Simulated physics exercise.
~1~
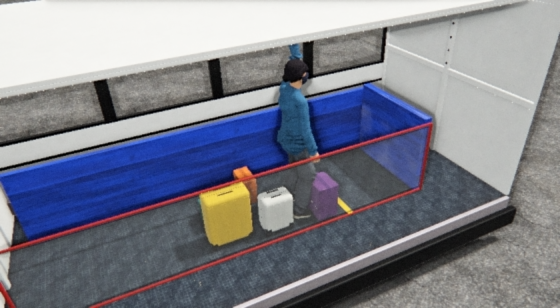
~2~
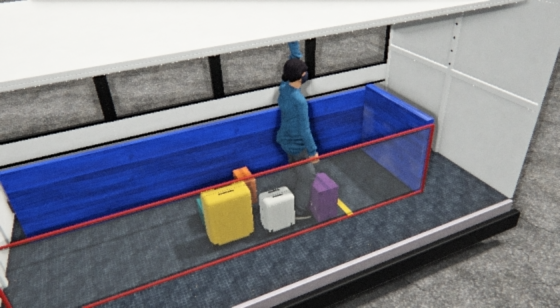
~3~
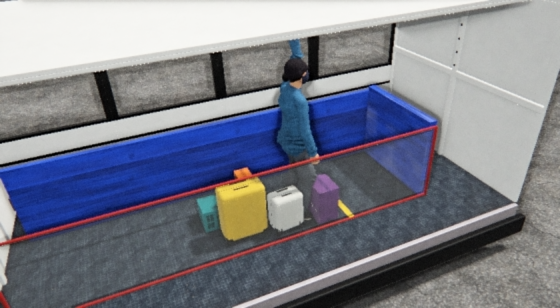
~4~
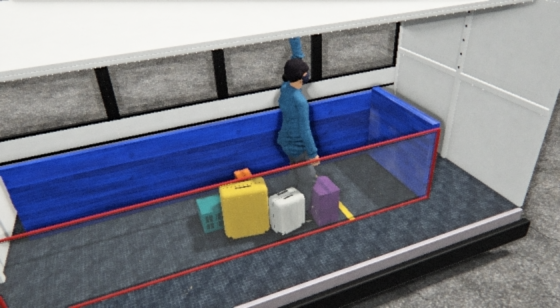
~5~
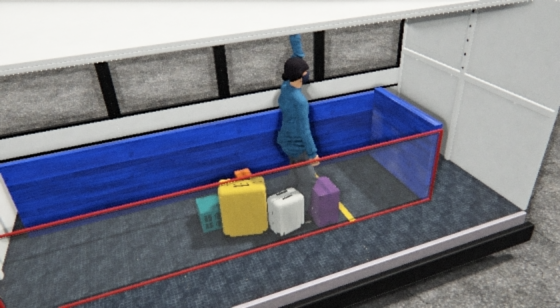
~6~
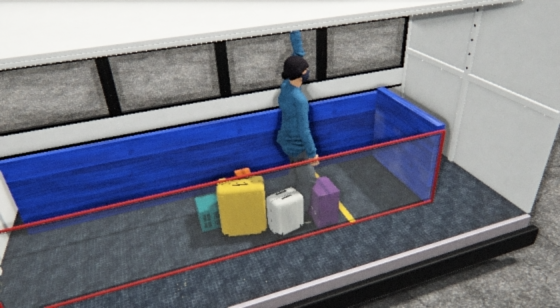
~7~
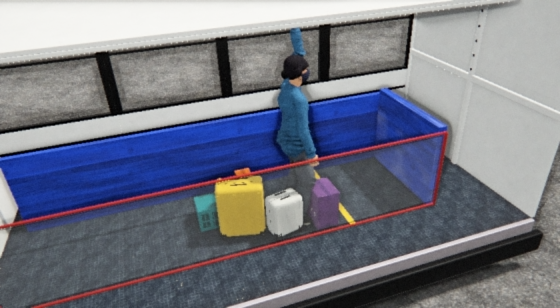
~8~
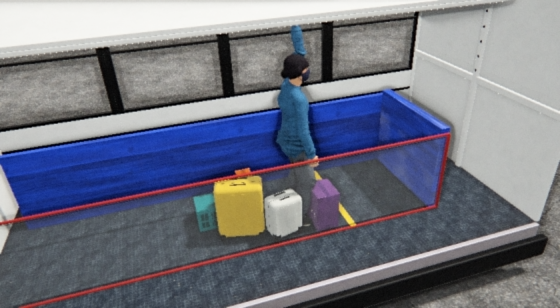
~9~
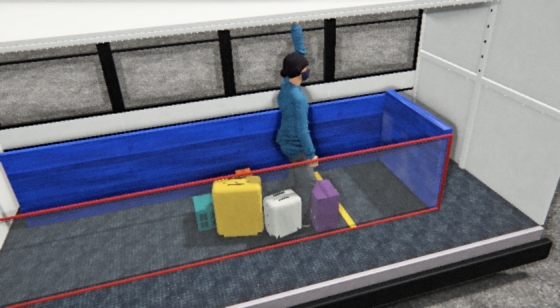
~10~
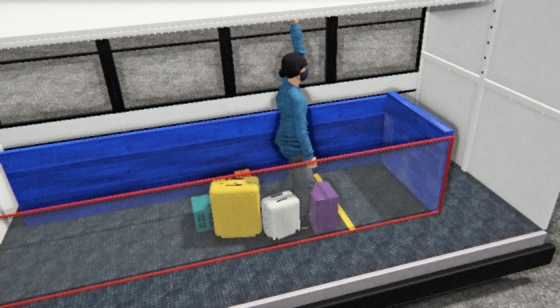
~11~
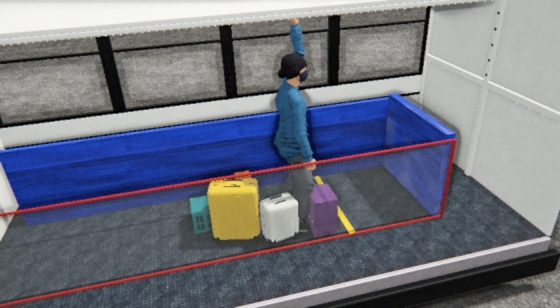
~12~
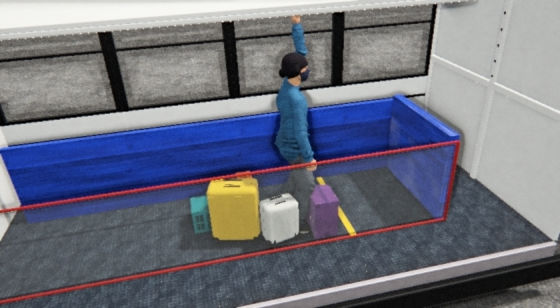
A yellow suitcase and a smaller white one shifted slightly right early on, while a purple bag, a teal crate and an orange box stayed put beside a person holding on with a raised arm, and everything ended upright, short of the yellow line.
